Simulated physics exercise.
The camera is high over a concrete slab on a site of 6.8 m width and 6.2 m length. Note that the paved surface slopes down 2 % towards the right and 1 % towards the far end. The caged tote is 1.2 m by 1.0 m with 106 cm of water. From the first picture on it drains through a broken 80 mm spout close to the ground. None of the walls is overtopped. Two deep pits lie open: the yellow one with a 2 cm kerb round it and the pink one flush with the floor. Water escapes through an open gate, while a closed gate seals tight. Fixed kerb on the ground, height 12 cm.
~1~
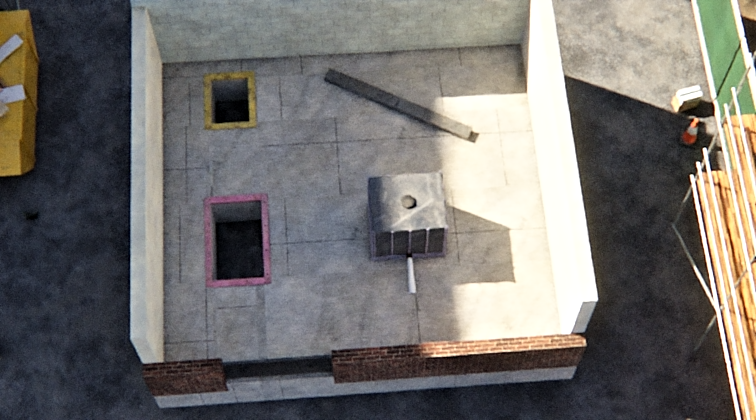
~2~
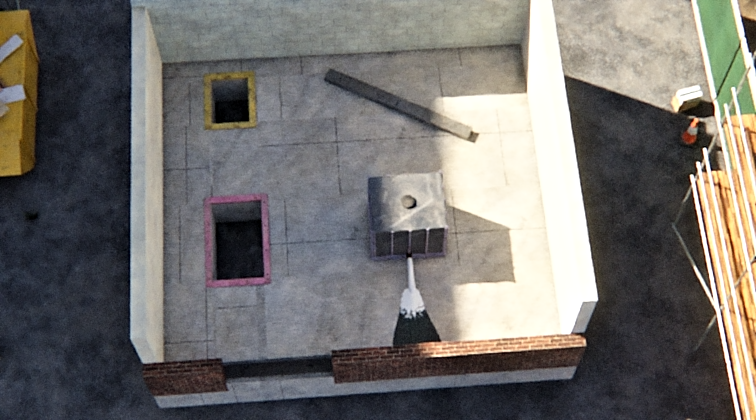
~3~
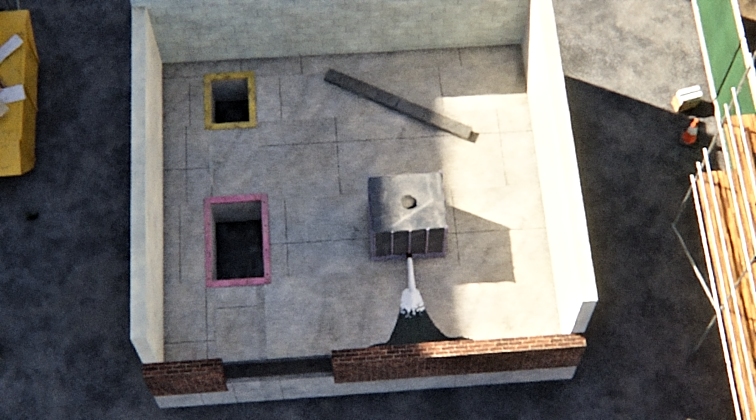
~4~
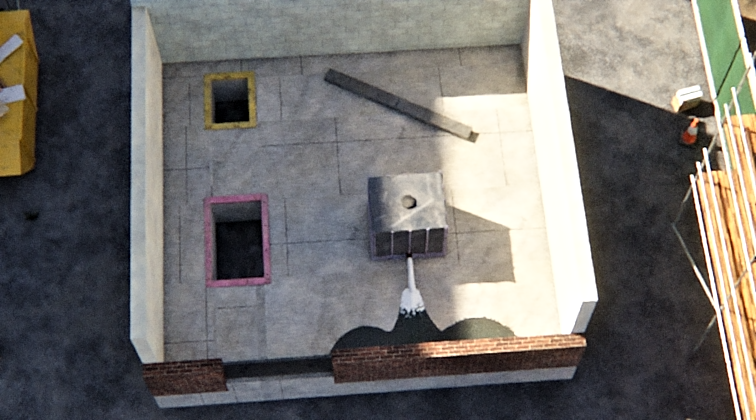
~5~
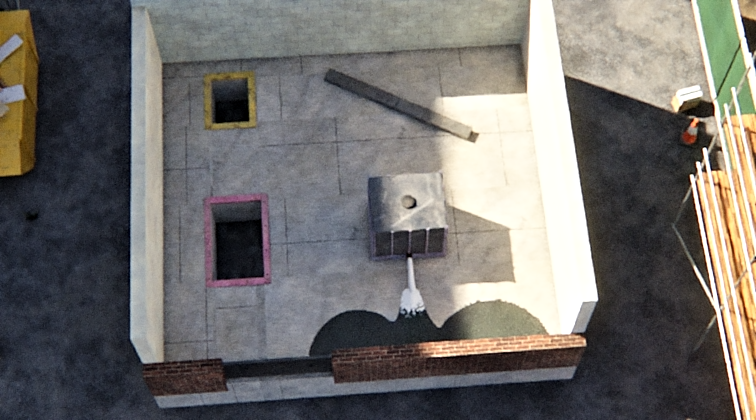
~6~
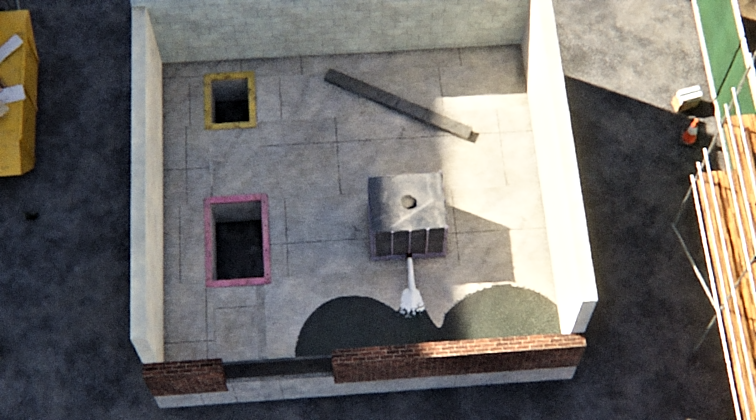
On a walled concrete slab with yellow-edged and pink-edged pits, liquid jets from a boxy tank toward the low brick wall at the near edge, then spreads along it to the right and left in a widening dark, two-lobed sheet.
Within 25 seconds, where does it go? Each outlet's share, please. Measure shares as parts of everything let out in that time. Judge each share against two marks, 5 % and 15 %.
Against the marks, the gate opening gets under 5 %; the yellow pit gets under 5 %; the pink pit gets not even 5 %.
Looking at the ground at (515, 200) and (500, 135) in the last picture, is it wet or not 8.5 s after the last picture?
Soaked, soaked.
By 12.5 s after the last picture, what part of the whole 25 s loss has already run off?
I'd put it at about 80 per cent.
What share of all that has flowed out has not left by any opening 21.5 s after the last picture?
Around 100 out of every hundred.
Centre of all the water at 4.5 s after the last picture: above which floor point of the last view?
Close to (436, 305) in the last picture.
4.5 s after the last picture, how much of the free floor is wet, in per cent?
25 %.
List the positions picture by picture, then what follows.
The jet has just started at (410, 269); the ground is still dry, in the first picture.
From the spout at (410, 269) the water has spread over 0.7 m2; its tip is at a hidden place, and it is 1.5 cm deep on average, in the second picture.
From the spout at (410, 269) the water has spread over 1.0 m2; its tip is at a hidden place, and it is 1.5 cm deep on average, in the third picture.
From the spout at (410, 269) the water has spread over 2.0 m2; its tip is at a hidden place, and it is 1.1 cm deep on average, in the fourth picture.
From the spout at (410, 269) the water has spread over 3.2 m2; its tip is at a hidden place, and it is 0.9 cm deep on average, in the fifth picture.
The jet leaves at (410, 269); the sheet reaches a hidden place, 3.1 m away, and wets 4.4 m2, in the sixth picture.
Then, 1.5 s after the last picture water covers 15 % of the floor and is deepest (8 cm) near (420, 357); gone so far, the gate opening 0 %, the yellow pit 0 %, the pink pit 0 %.
Then, 4.5 s after the last picture water covers 25 % of the floor and is deepest (8 cm) near (420, 357); gone so far, the gate opening 0 %, the yellow pit 0 %, the pink pit 0 %.
Then, 8.5 s after the last picture water covers 35 % of the floor and is deepest (8 cm) near (420, 357); gone so far, the gate opening 0 %, the yellow pit 0 %, the pink pit 0 %.
Then, 12.5 s after the last picture water covers 45 % of the floor and is deepest (8 cm) near (420, 357); gone so far, the gate opening 0 %, the yellow pit 0 %, the pink pit 0 %.
Then, 21.5 s after the last picture water covers 50 % of the floor and is deepest (7 cm) near (515, 45); gone so far, the gate opening 0 %, the yellow pit 0 %, the pink pit 0 %.
